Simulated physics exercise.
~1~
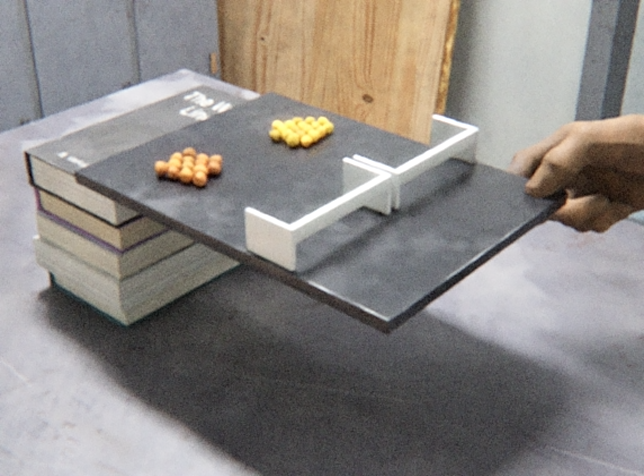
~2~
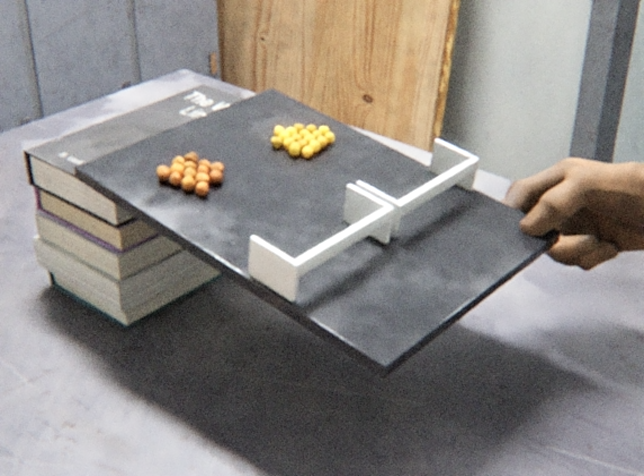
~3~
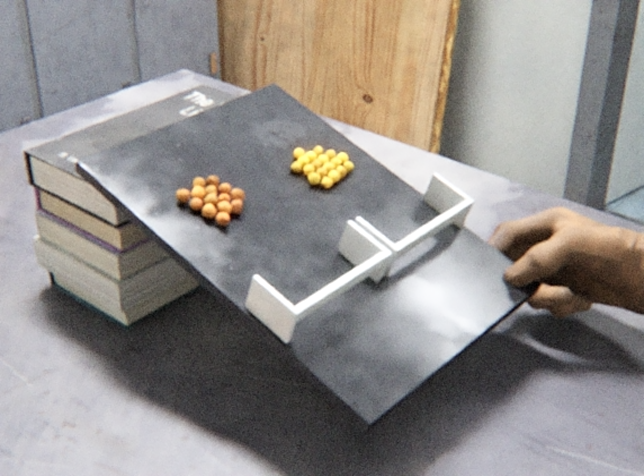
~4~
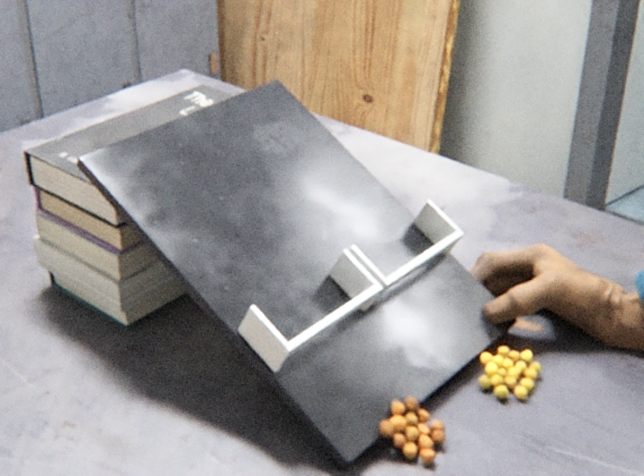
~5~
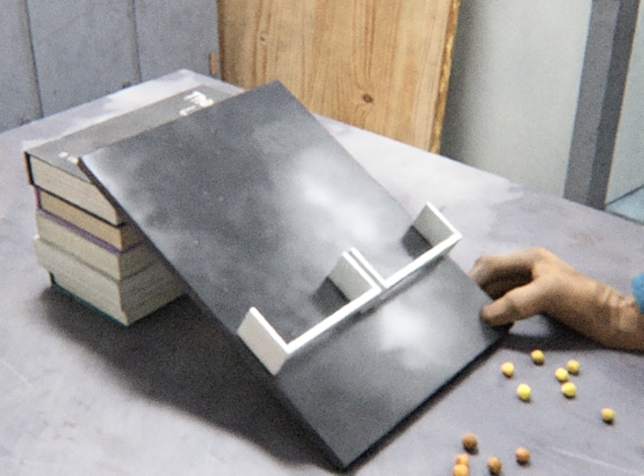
At first, a dark board rests with one end on a stack of books while a hand on the right holds the other end, with a cluster of orange beads and a cluster of yellow beads lying above two white gates. The hand lowers its end, and the board begins to slope. As the tilt steepens, both clusters slide a little way down toward the gates. Then they pass beneath the white bars and appear beyond the board's lower end. Finally, the beads spread apart across the gray table, while the board rests as a steep ramp with the hand still beside it.
